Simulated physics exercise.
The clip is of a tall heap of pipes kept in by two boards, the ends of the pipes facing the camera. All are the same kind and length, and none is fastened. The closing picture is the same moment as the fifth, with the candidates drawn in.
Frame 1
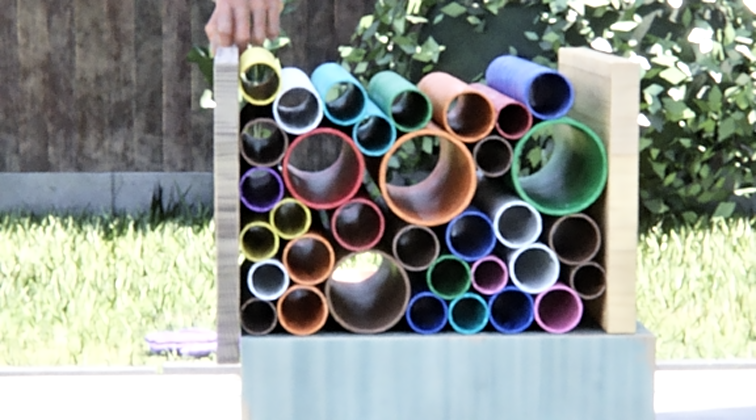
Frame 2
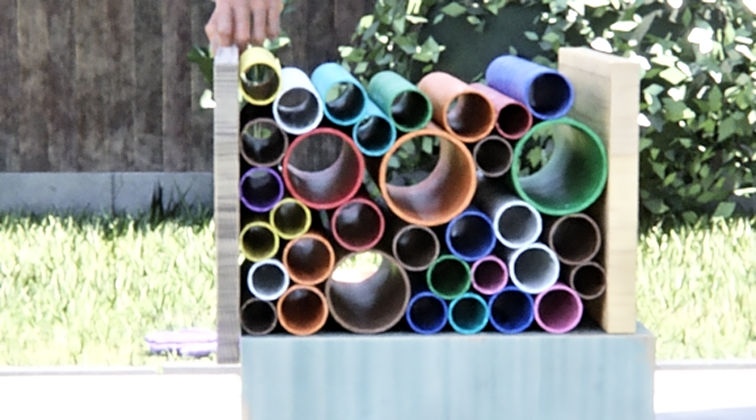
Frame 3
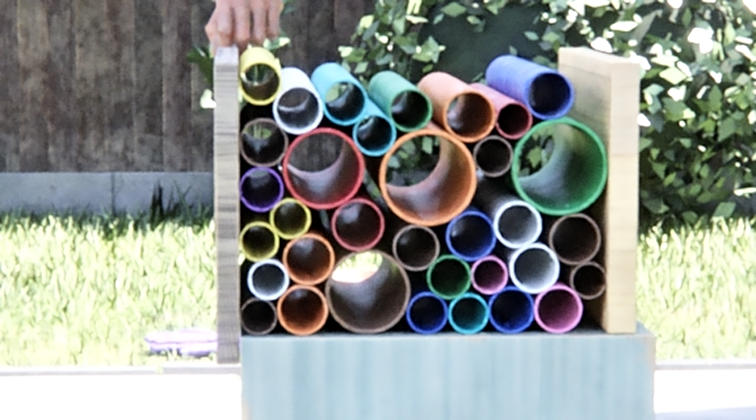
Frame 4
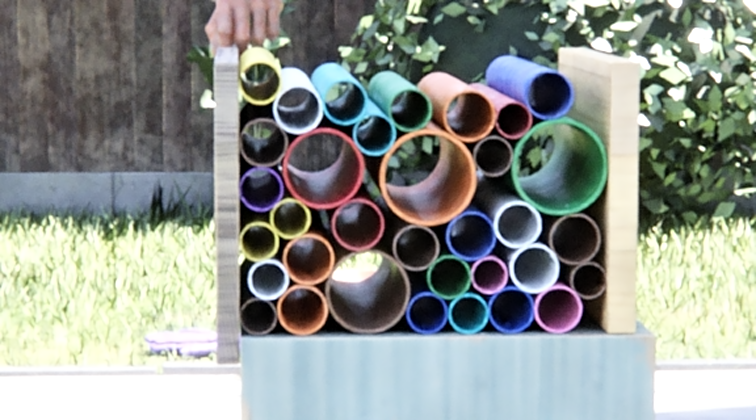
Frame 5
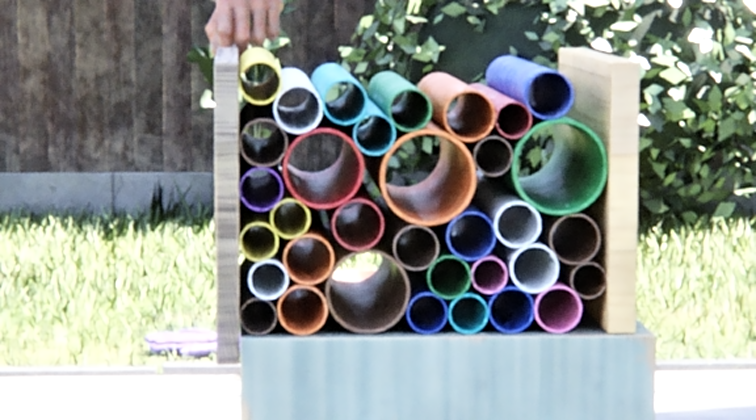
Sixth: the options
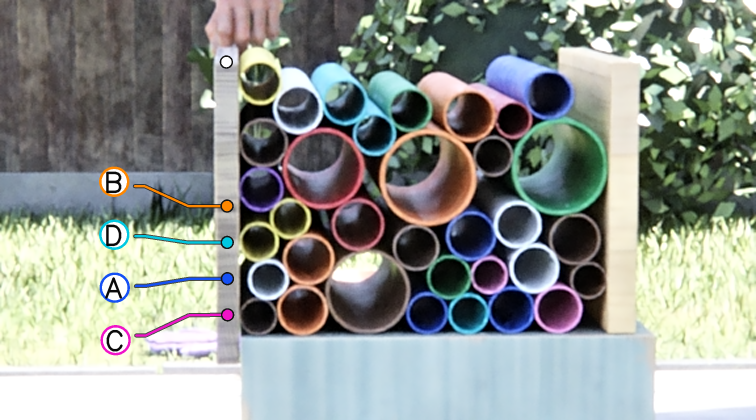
A tall heap of colourful pipes stands motionless between two upright boards on a pale blue base outdoors, seen end-on from the front, with grass, a dark fence and leafy shrubs behind. Large red, orange and green pipes sit among smaller ones, with a wide brown pipe low down and a blue one at upper right. A hand rests on the left board's top, and neither it nor the camera visibly moves.
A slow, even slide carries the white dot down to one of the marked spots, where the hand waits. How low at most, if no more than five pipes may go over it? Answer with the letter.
Slide it to D.
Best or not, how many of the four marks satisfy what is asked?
Two of the four.
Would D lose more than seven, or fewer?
Fewer than seven.
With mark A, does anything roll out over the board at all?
At A: Yes.
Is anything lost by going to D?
Yes.
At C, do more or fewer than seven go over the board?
It loses more than seven.
On the marked copy, A at (227, 279); B at (227, 206); C at (228, 315); D at (227, 243); the white dot at (226, 62).
Following D. Soon after the start, top of the board (239, 145).
Later, top of the board (240, 239).
In the end, top of the board (240, 241), four out over the board.
As for the rest, A more than five out over the board; B one out over the board; C more than five out over the board.
